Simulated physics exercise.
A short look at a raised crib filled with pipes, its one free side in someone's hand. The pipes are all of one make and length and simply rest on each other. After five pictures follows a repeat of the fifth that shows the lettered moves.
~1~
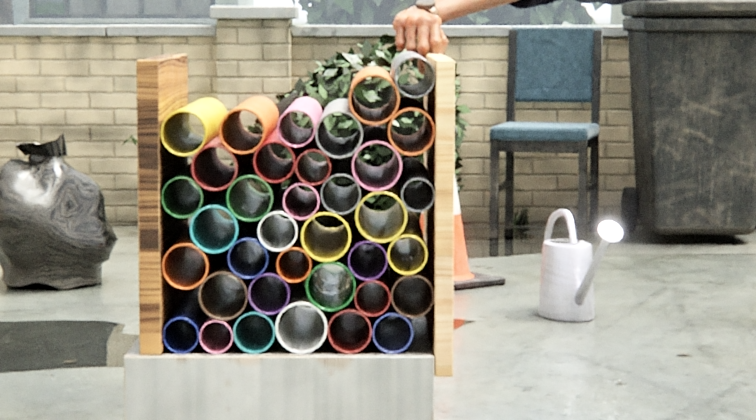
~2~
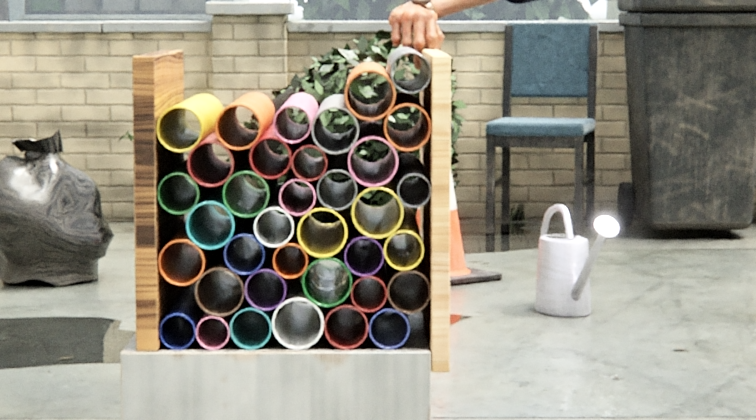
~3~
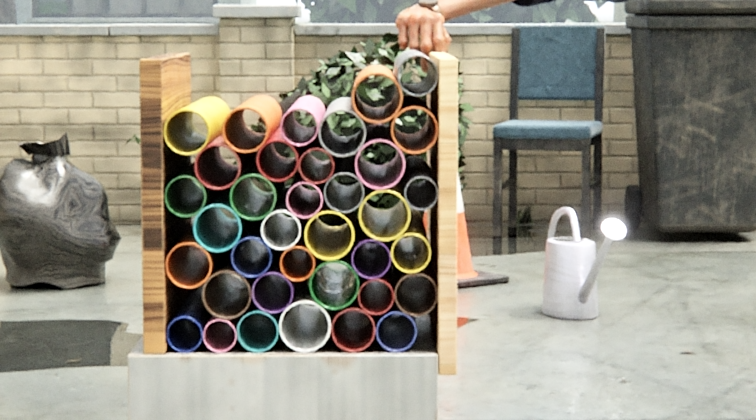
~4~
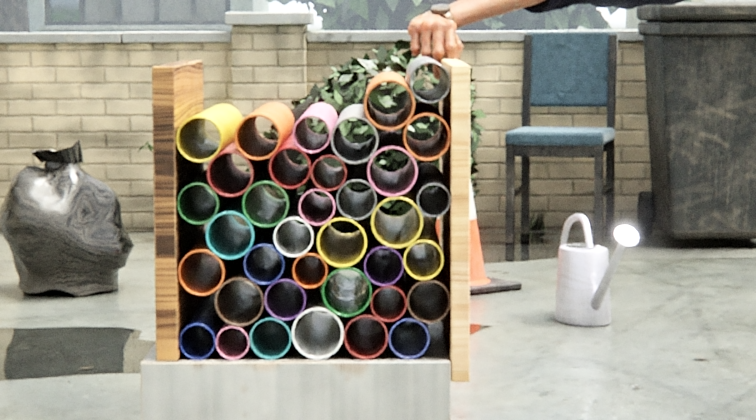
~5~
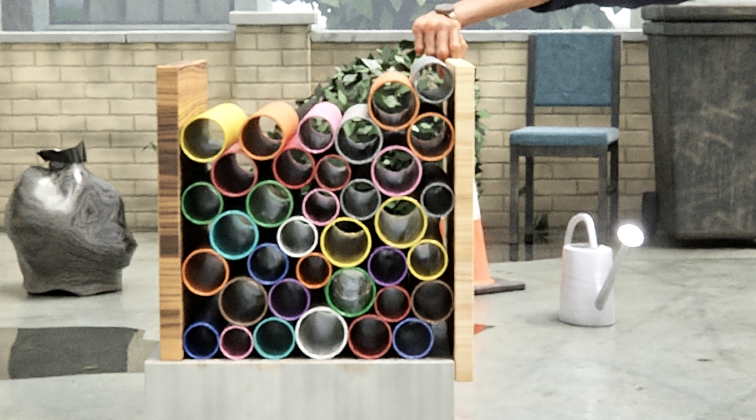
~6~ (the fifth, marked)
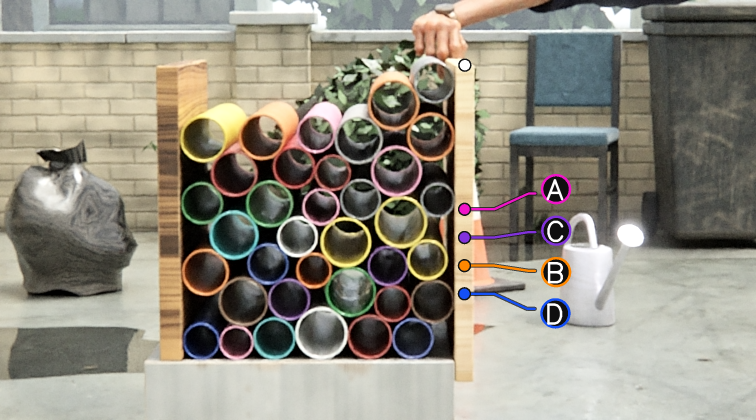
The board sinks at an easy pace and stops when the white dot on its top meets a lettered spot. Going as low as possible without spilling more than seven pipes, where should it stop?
The answer is mark B.
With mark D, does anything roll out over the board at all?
At D: Yes.
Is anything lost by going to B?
Yes, at B.
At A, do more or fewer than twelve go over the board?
Fewer than twelve.
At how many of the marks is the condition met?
Three of them.
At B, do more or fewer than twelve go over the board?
It loses fewer than twelve.
On the marked copy, A at (465, 210); B at (464, 266); C at (464, 238); D at (464, 294); the white dot at (465, 65).
Following B. Soon after the start, top of the board (455, 150).
Later, top of the board (455, 244).
In the end, top of the board (455, 265), six out over the board.
As for the rest, A five out over the board; C five out over the board; D more than seven out over the board.
